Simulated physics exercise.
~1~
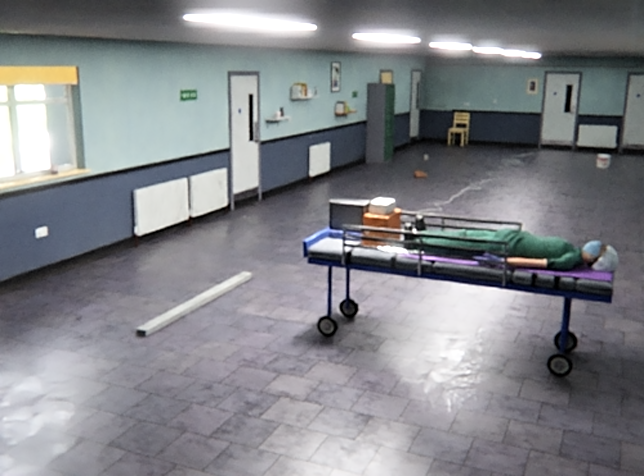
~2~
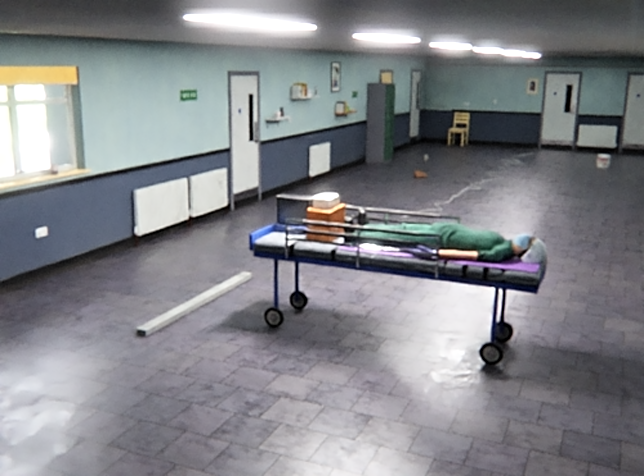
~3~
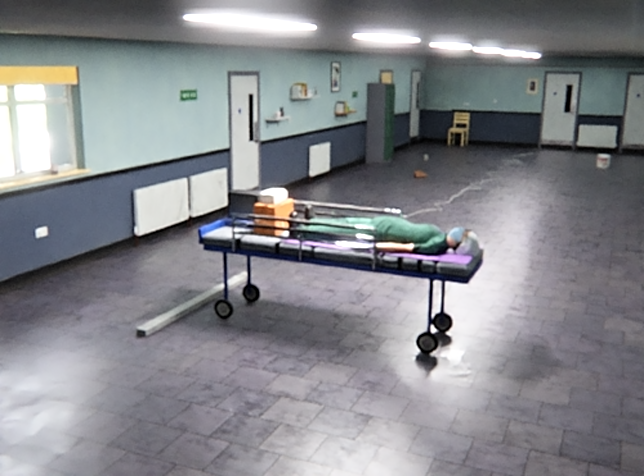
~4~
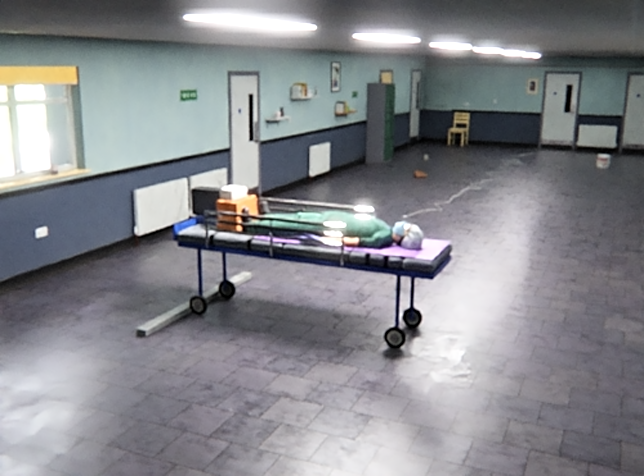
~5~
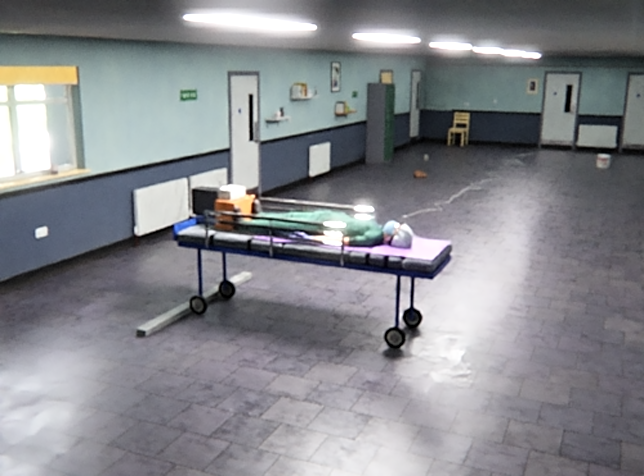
In this clip, a hospital trolley carrying a person in green, lying face up, and an orange holdall, a white box and a black monitor rolls left across a tiled room, then stops at a low sill, with the person and the items still aboard.
